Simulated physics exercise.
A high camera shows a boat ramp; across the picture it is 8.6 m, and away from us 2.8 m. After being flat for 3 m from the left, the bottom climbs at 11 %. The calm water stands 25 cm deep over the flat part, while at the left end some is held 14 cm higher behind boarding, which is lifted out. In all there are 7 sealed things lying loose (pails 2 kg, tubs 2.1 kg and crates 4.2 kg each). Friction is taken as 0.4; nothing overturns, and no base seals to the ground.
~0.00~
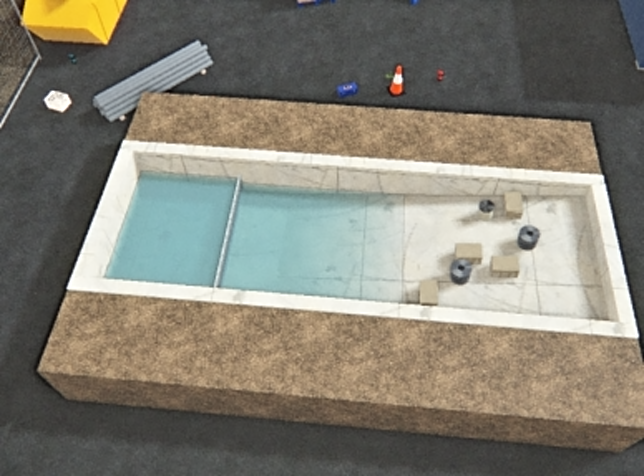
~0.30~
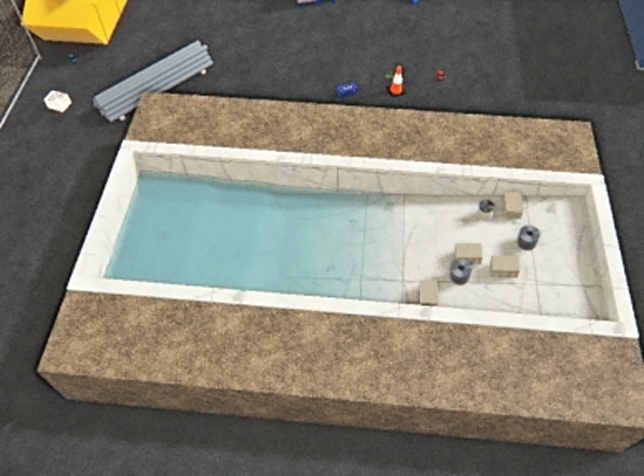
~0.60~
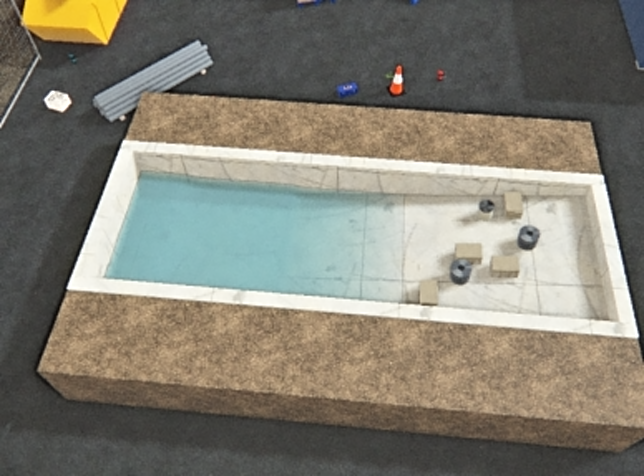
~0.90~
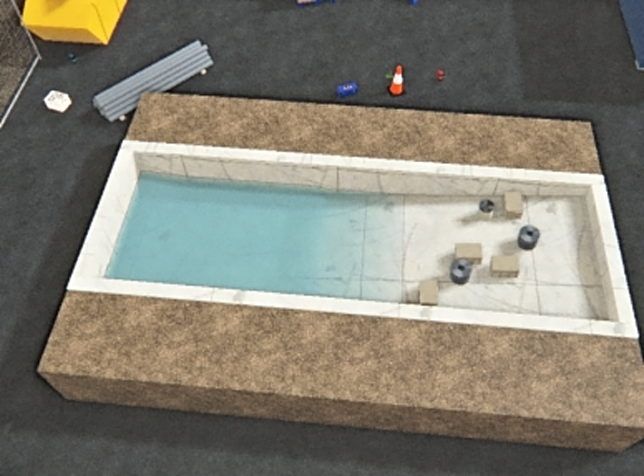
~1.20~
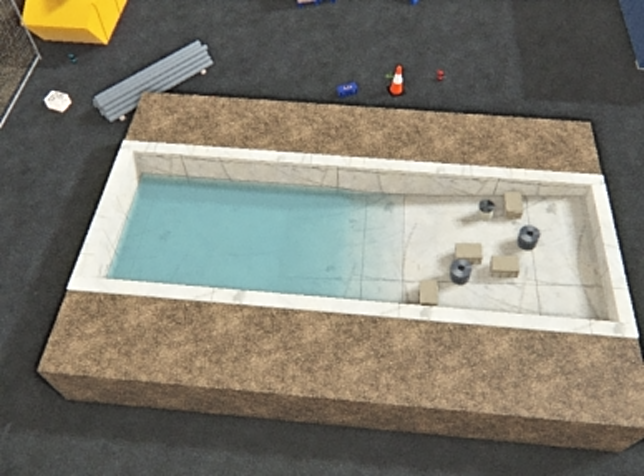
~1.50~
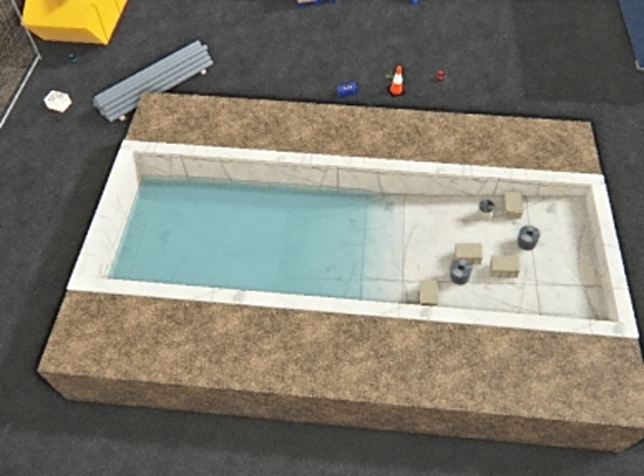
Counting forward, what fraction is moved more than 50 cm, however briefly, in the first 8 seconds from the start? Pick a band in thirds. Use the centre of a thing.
Band: One to two thirds.
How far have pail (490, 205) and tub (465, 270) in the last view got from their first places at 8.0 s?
In that order: 10 cm, 250 cm.
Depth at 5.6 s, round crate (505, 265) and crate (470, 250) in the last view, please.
Around 1 cm and 4 cm.
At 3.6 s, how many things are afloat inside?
Tally: 1 of them.
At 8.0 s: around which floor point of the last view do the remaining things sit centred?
That lands at roughly (436, 253).
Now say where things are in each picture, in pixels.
The first picture shows a pail at (488, 206), on the bottom; a tub at (463, 268) rests on the ground; water covers 14.5 m2; 0 of 7 have shifted.
The second picture shows a pail at (488, 206) rests on the ground; a tub at (463, 268), on the bottom; water covers 14.5 m2; 0 of 7 have shifted.
The third picture shows a pail at (488, 206) rests on the ground; a tub at (463, 268), on the bottom; water covers 14.5 m2; 0 of 7 have shifted.
The fourth picture shows a pail at (488, 206) rests on the ground; a tub at (463, 268), on the bottom; 14.5 m2 under water; 0 of 7 have shifted.
The fifth picture shows a pail at (488, 206) rests on the ground; a tub at (463, 268) rests on the ground; water covers 14.5 m2; 0 of 7 have shifted.
The sixth picture shows a pail at (488, 206), on the bottom; a tub at (463, 268) rests on the ground; water covers 14.5 m2; 0 of 7 have shifted.
After 2.1 s 0 of 7 are over 50 cm from their spots; 0 afloat.
After 3.6 s 1 of 7 are over 50 cm from their spots; 1 afloat.
After 5.6 s 0 of 7 are over 50 cm from their spots; 3 afloat.
After 8.0 s 3 of 7 are over 50 cm from their spots, and 3 have been at some point; 3 afloat.
